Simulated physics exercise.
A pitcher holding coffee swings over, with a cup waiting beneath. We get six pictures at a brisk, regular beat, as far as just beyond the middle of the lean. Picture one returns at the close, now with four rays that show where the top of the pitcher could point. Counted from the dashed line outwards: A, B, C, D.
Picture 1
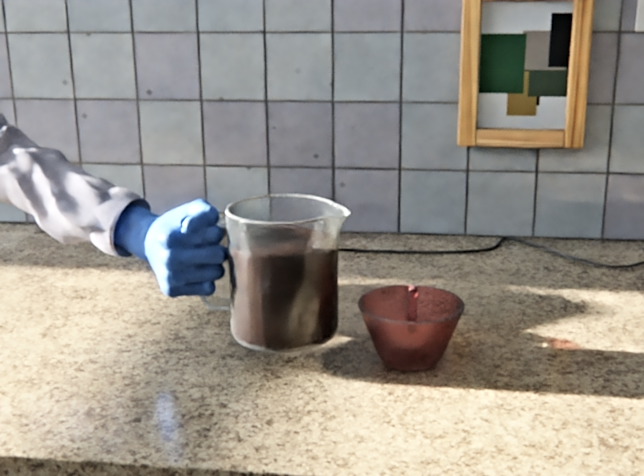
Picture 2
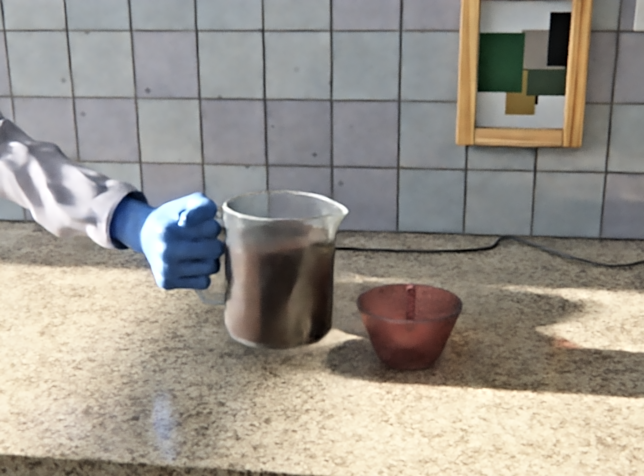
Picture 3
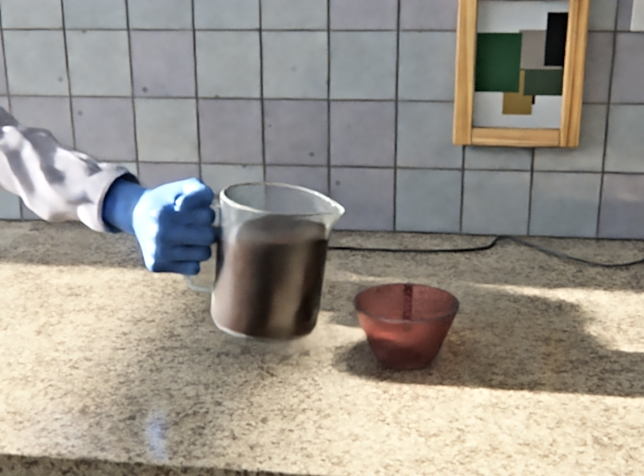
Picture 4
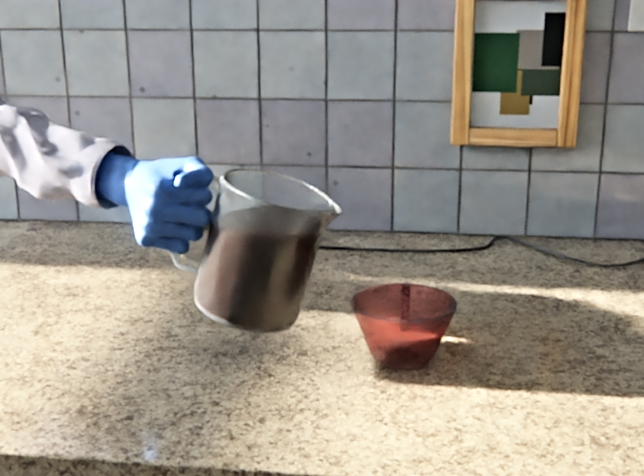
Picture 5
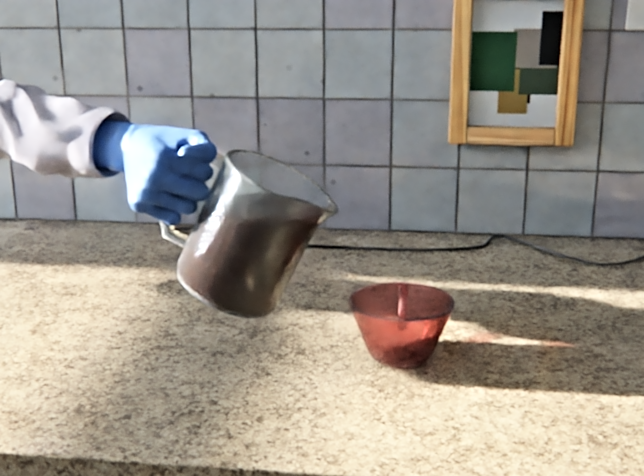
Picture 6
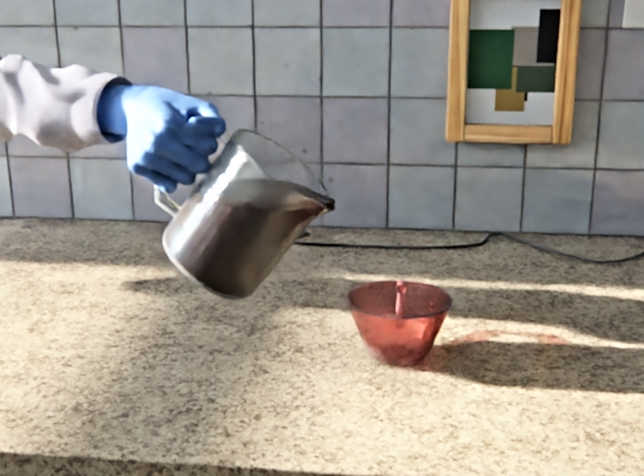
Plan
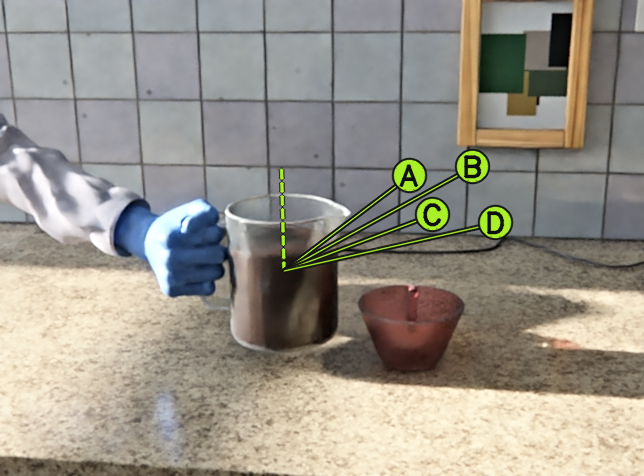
Glass pitcher of dark liquid rising in a blue-gloved hand and tilting rightward above a small red cup on a speckled counter.
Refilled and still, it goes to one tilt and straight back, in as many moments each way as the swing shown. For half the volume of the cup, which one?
Line A.
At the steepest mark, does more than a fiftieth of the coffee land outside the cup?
Yes.
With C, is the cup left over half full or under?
Over.
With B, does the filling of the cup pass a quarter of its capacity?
Yes.
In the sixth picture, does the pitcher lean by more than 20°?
Yes.
On the marked copy, A at (396, 186); B at (458, 175); C at (417, 220); D at (478, 227).
If A is chosen, the cup ends with about 47 % of what it can hold.
If B is chosen, the cup ends with about 76 % of what it can hold; 5 % of the coffee is spilt.
If C is chosen, the cup ends with about 76 % of what it can hold; 20 % of the coffee is spilt.
If D is chosen, the cup ends with about 70 % of what it can hold; 38 % of the coffee is spilt.
